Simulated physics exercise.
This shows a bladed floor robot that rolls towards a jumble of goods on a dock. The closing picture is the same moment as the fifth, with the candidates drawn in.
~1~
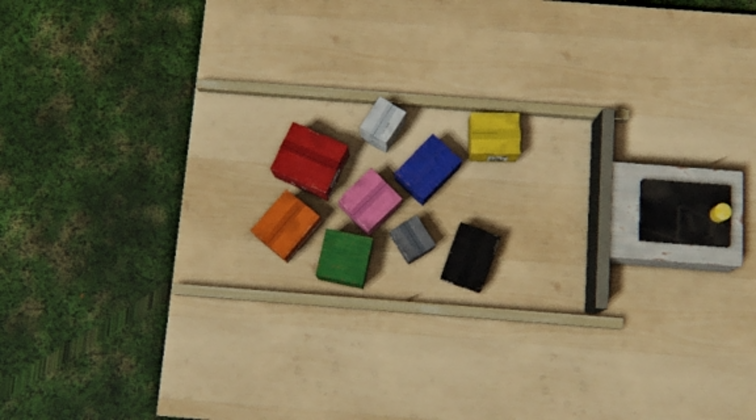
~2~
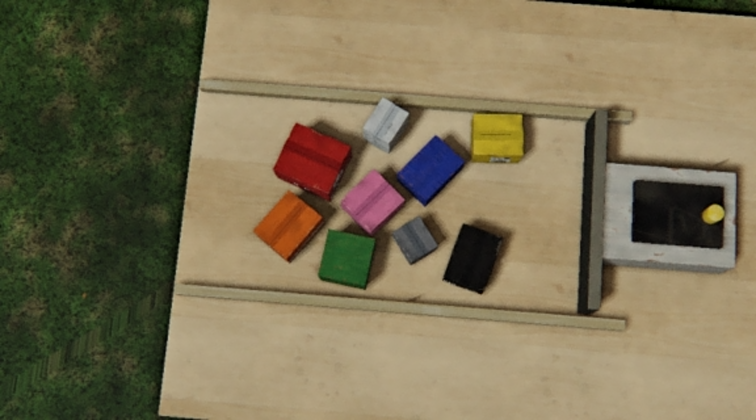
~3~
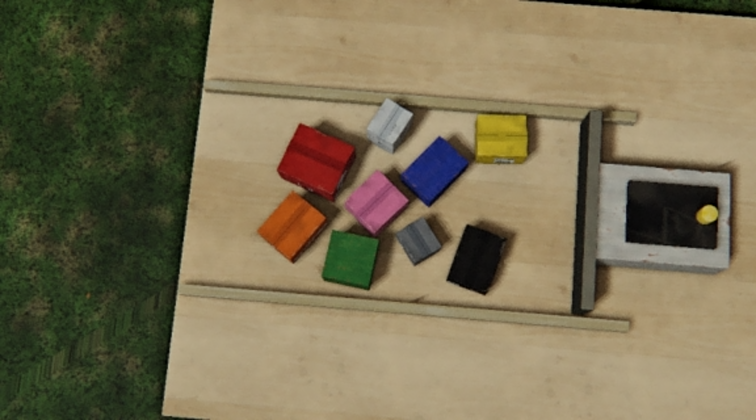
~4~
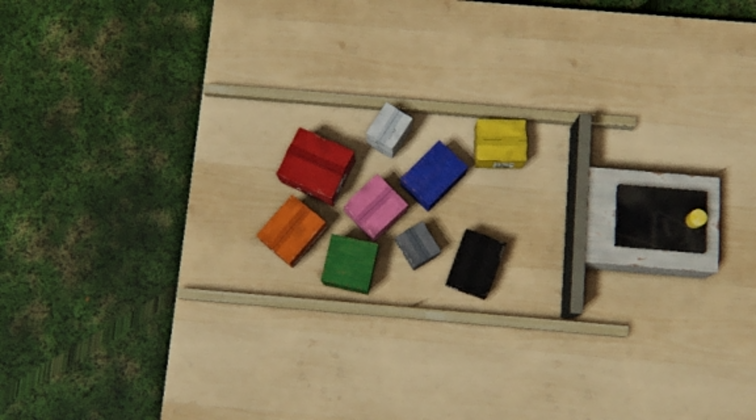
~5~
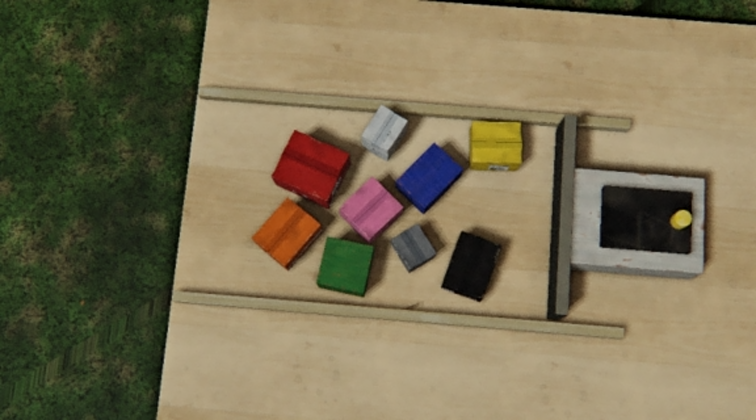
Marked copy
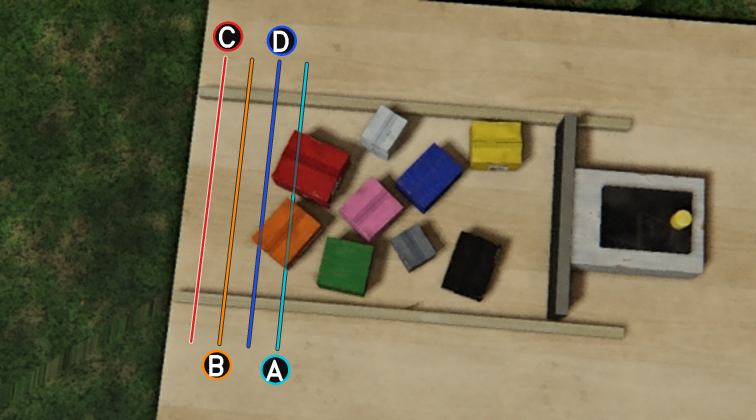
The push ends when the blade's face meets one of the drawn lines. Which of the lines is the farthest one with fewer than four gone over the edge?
As far as mark D.
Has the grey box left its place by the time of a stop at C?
By then, yes.
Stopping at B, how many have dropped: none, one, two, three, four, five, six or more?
By then, six or more.
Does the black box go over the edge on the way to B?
By then, no.
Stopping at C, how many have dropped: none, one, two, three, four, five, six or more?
By then, six or more.
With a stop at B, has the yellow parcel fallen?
No.
On the marked copy, A at (293, 202); B at (236, 198); C at (209, 195); D at (264, 200).
Following D. Soon after the start, robot (529, 210); yellow parcel (429, 136); green crate (338, 271).
Later, robot (420, 201); orange box (224, 220); red parcel (249, 155).
In the end, robot (336, 195); red parcel over the edge; green crate over the edge; three fallen.
As for the rest, A is within the limit but short; B drops six; C drops seven.
